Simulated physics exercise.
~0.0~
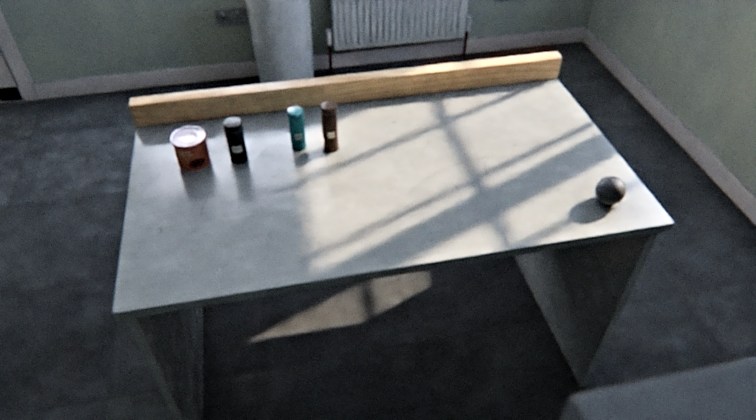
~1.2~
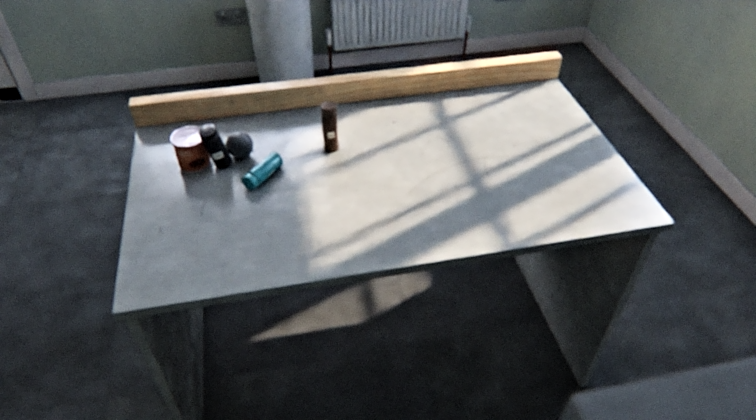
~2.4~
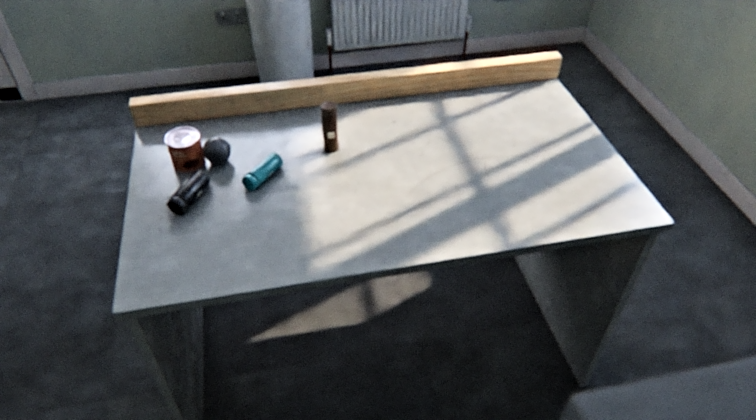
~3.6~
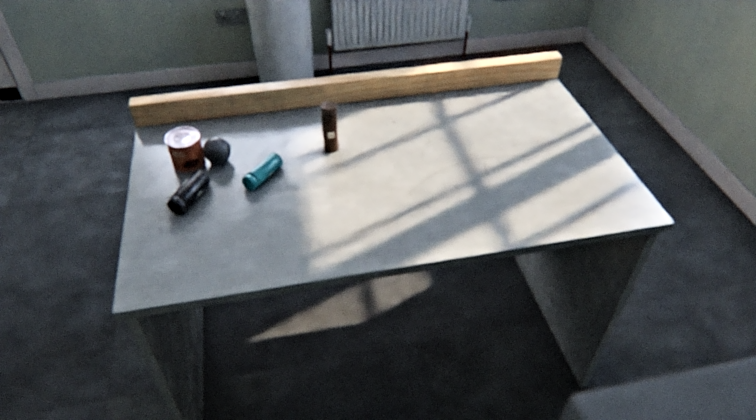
A pale grey table stands on a dark carpeted floor, seen from above at an angle, with a wooden batten along its far edge and window light falling across its top. An orange tin, a black shaker, a turquoise shaker and a brown shaker stand in a row toward the left, while a dark grey ball is near the right edge. The ball moves left across the table, and the turquoise shaker topples. The black shaker leans, then falls toward the viewer. The ball rests beside the tin, both fallen shakers lie still, and the brown one remains upright.
